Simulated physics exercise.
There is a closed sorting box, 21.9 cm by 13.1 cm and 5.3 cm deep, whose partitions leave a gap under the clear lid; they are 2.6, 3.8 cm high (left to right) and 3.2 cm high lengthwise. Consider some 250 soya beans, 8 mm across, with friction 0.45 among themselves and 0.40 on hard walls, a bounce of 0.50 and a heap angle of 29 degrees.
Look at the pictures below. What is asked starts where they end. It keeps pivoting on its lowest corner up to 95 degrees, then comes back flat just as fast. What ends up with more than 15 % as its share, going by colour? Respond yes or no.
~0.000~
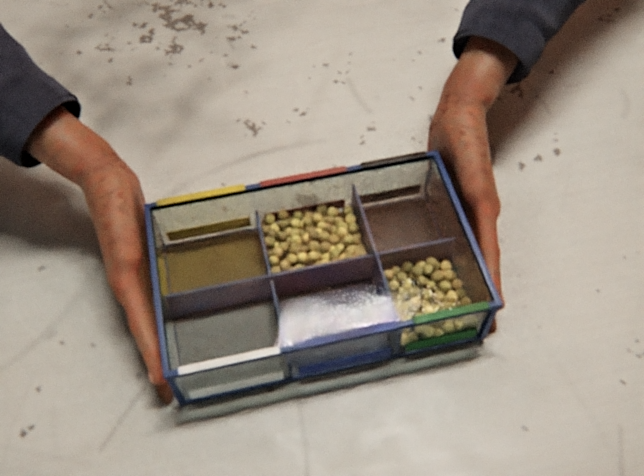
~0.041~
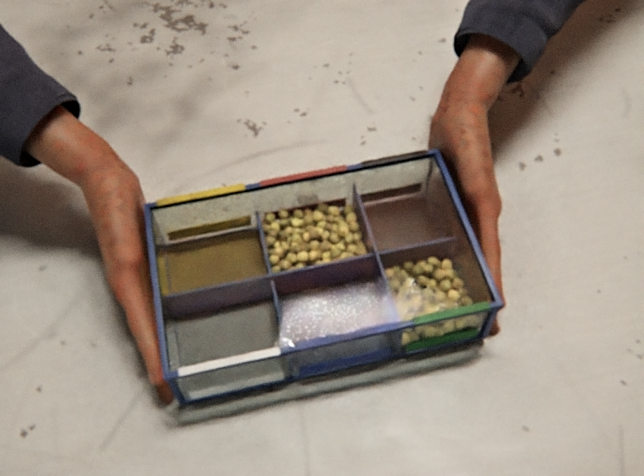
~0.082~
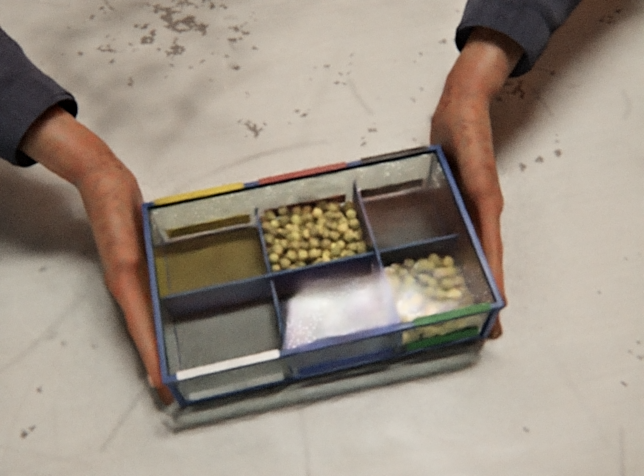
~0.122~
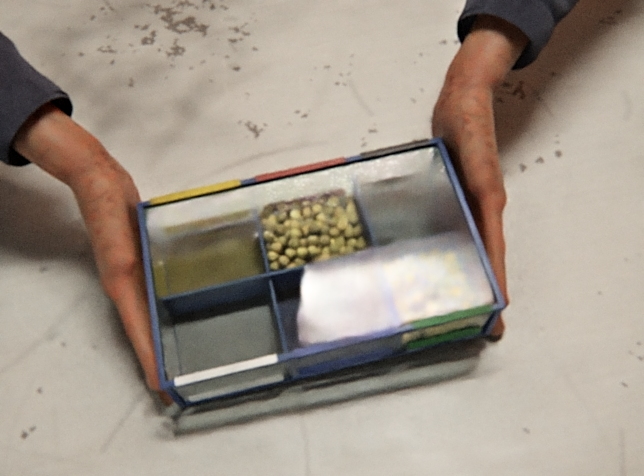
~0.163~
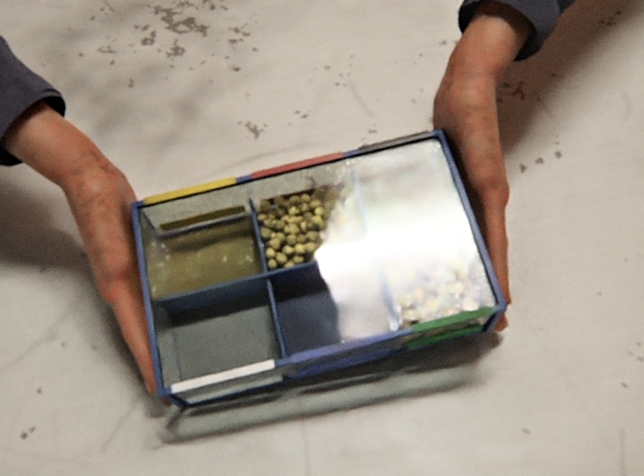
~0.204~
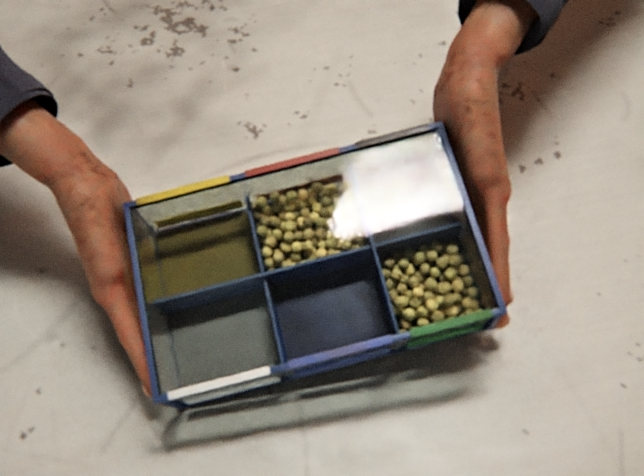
Red: No; blue: No; green: Yes; yellow: No; white: Yes; black: No.
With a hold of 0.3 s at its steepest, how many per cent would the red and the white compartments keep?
Then, in per cent: Red 5; white 60.
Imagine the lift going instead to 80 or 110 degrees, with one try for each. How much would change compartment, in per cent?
I'd put them near 40 and 65 percent in that order.
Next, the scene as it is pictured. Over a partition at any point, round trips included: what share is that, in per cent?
Roughly 55 in a hundred.
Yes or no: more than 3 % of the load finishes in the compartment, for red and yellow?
Red: True; yellow: False.
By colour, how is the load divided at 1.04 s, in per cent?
Red 40 %, blue 5 %, green 35 %, yellow 0 %, white 15 %, black 0 %.
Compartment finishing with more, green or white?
White compartment.
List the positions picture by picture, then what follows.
Box tilt 0 degrees, front corners at (170, 372) and (494, 303); red 65 %, green 35 %, in the first picture.
Box tilt 1 degrees, front corners at (170, 373) and (495, 303), in the second picture.
Box tilt 3 degrees, front corners at (168, 377) and (496, 303), in the third picture.
Box tilt 6 degrees, front corners at (166, 383) and (498, 304), lowest corner left front, in the fourth picture.
Box tilt 11 degrees, front corners at (163, 389) and (499, 306), lowest corner left front, in the fifth picture.
Box tilt 15 degrees, front corners at (160, 396) and (499, 309), lowest corner left front; red 65 %, green 35 %. Its pace works out near 105 degrees a second, in the sixth picture.
After 1.04 s, tilt 95 degrees; red 40 %, blue 5 %, green 35 %, white 15 %.
After 1.60 s, tilt 42 degrees; red 10 %, green 35 %, white 55 %.
After 2.21 s, tilt 0 degrees; red 10 %, green 35 %, white 55 %.
By 2.8 s all is still; red 10 %, blue 0 %, green 35 %, yellow 0 %, white 55 %, black 0 %.
